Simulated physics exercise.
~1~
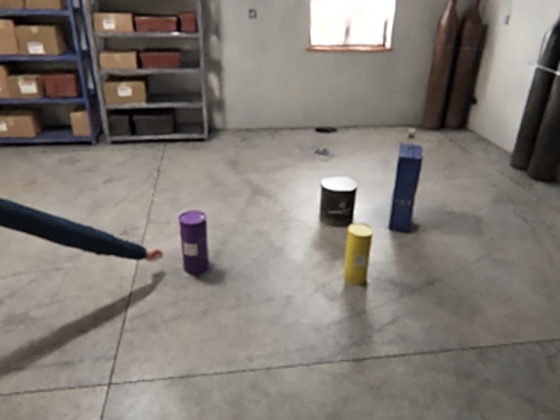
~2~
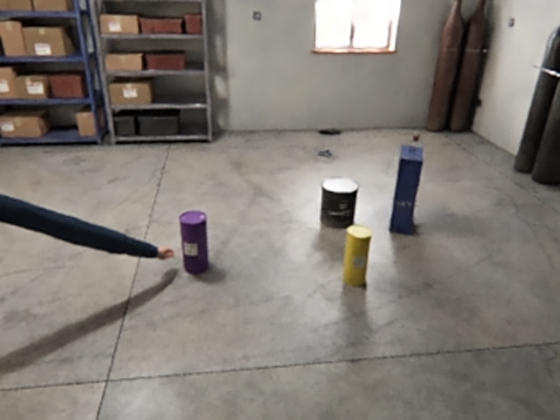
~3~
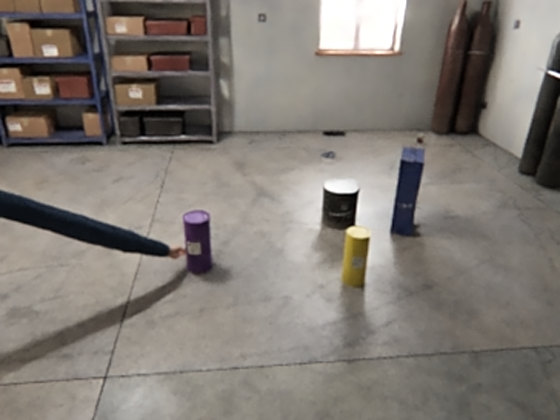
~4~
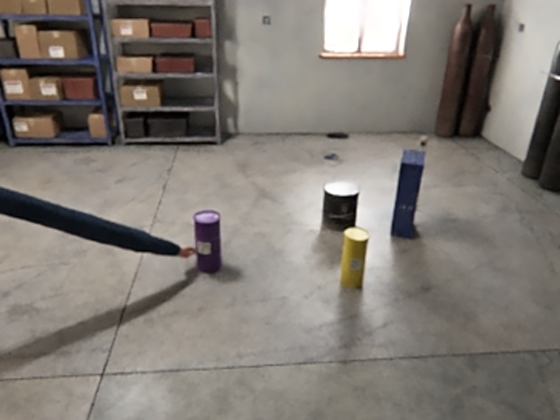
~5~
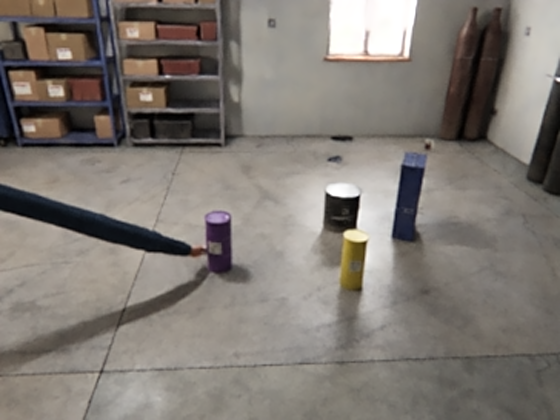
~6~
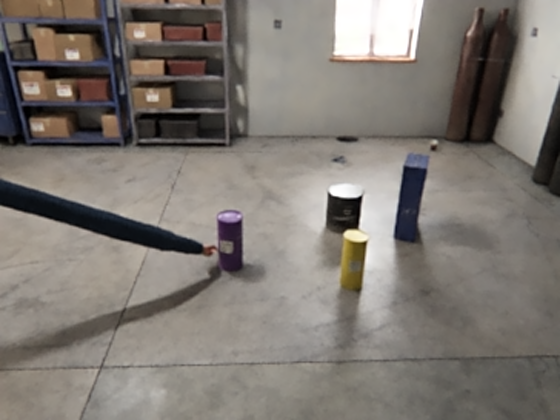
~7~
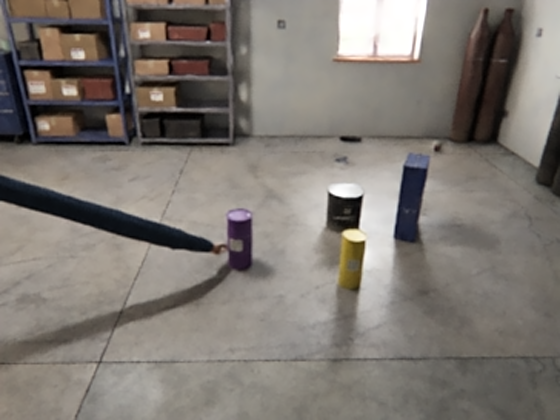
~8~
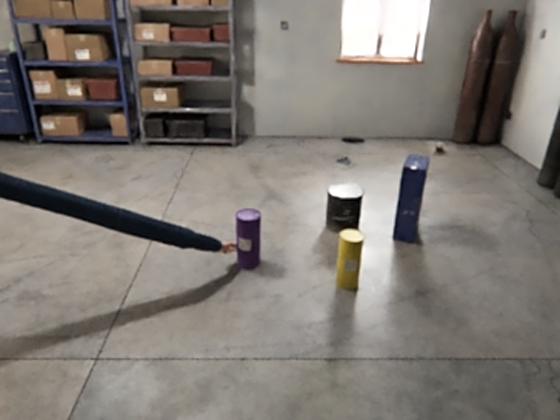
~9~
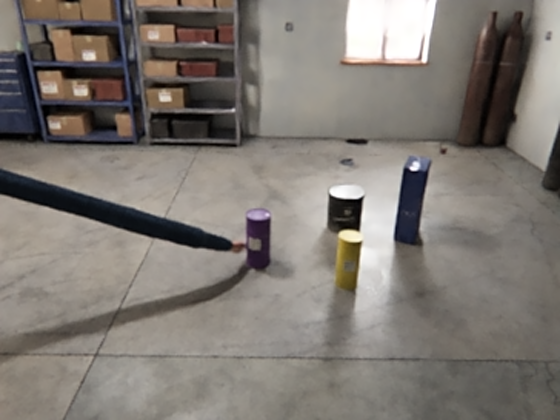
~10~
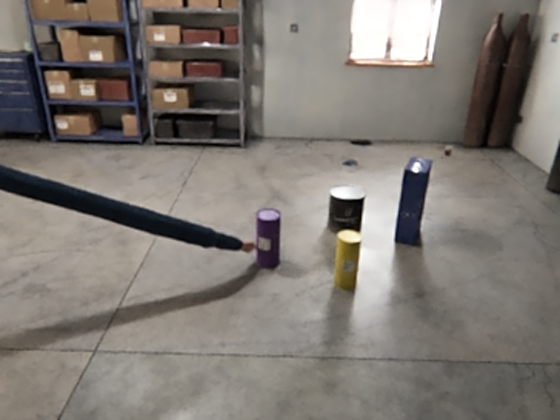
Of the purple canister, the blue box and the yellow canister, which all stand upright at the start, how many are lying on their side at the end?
None of them are lying on their side at the end. The purple canister is still upright after sliding to the right, and the blue box and yellow canister stand where they were.
